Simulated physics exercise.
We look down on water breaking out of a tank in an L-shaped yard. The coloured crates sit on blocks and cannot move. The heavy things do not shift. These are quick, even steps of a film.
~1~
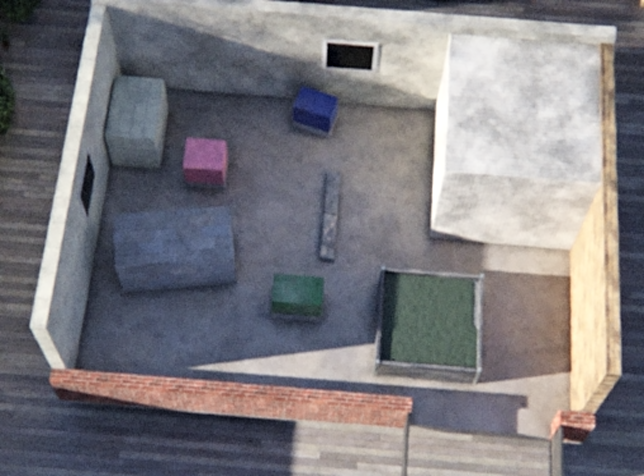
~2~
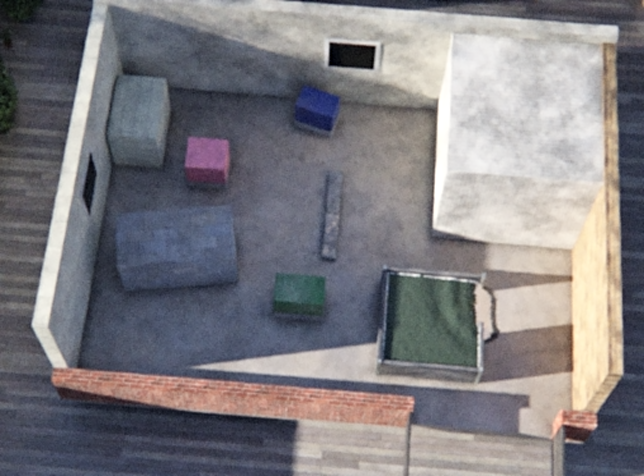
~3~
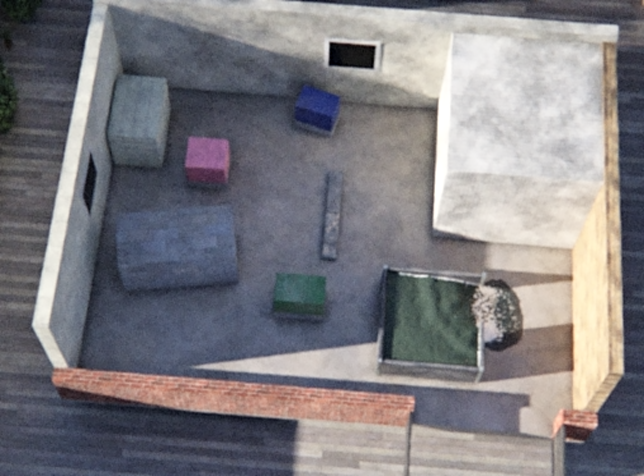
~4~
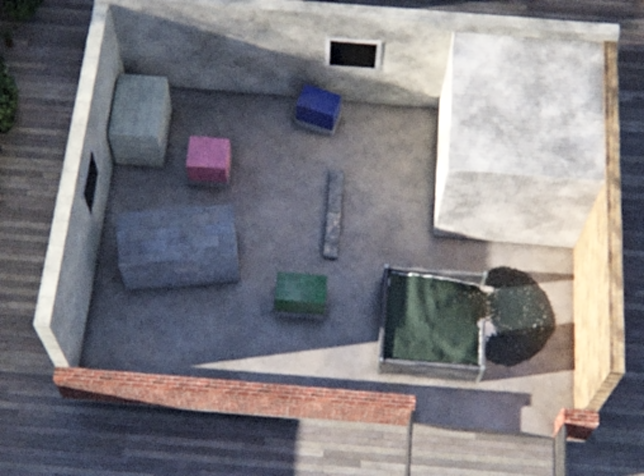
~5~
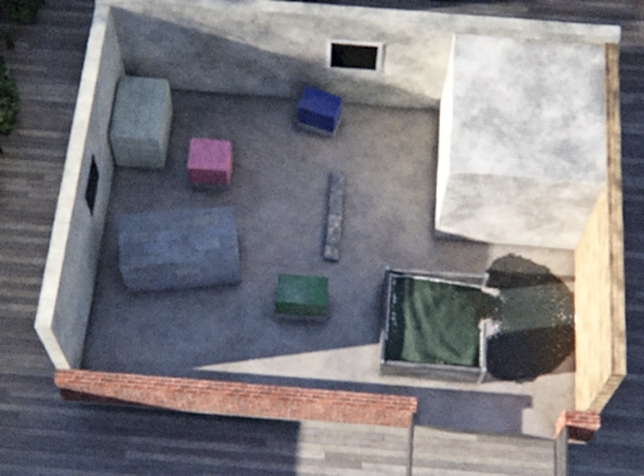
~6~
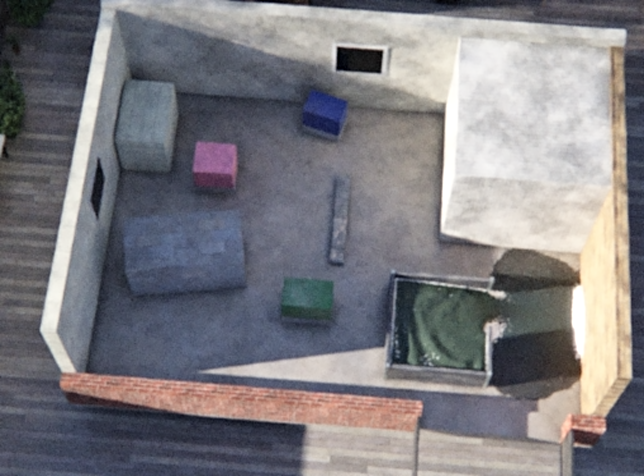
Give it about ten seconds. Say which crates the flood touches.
One by one: The pink crate stays dry; the green crate stays dry; the blue crate stays dry.
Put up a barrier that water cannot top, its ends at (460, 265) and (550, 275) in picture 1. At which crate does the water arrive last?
I say the one in pink.
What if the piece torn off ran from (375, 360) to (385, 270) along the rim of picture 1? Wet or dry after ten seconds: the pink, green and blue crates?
Then: Pink escapes it, green is wetted, blue is spared.
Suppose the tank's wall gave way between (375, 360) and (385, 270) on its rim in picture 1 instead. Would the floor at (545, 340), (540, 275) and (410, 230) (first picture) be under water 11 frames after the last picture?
In turn: Clear, not flooded, not flooded.
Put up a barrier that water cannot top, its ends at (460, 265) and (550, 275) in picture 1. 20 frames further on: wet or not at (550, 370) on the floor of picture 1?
There: Wet.
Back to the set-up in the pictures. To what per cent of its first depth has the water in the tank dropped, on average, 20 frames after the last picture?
Some 38 per cent.
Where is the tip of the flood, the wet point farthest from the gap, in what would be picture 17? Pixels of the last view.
Near (577, 427).
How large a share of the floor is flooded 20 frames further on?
Some 25 per cent.
A moment on, water covers 10 % of the floor; the pink crate not reached, the green crate not reached, the blue crate not reached.
Next, water covers 15 % of the floor; the pink crate not reached, the green crate not reached, the blue crate not reached.
Then, water covers 25 % of the floor; the pink crate not reached, the green crate water round its plinth, the blue crate not reached.
Later, water covers 40 % of the floor; the pink crate not reached, the green crate water round its plinth, the blue crate water round its plinth.
In the end, water covers 60 % of the floor; the pink crate stayed above the water, the green crate stayed above the water, the blue crate stayed above the water.
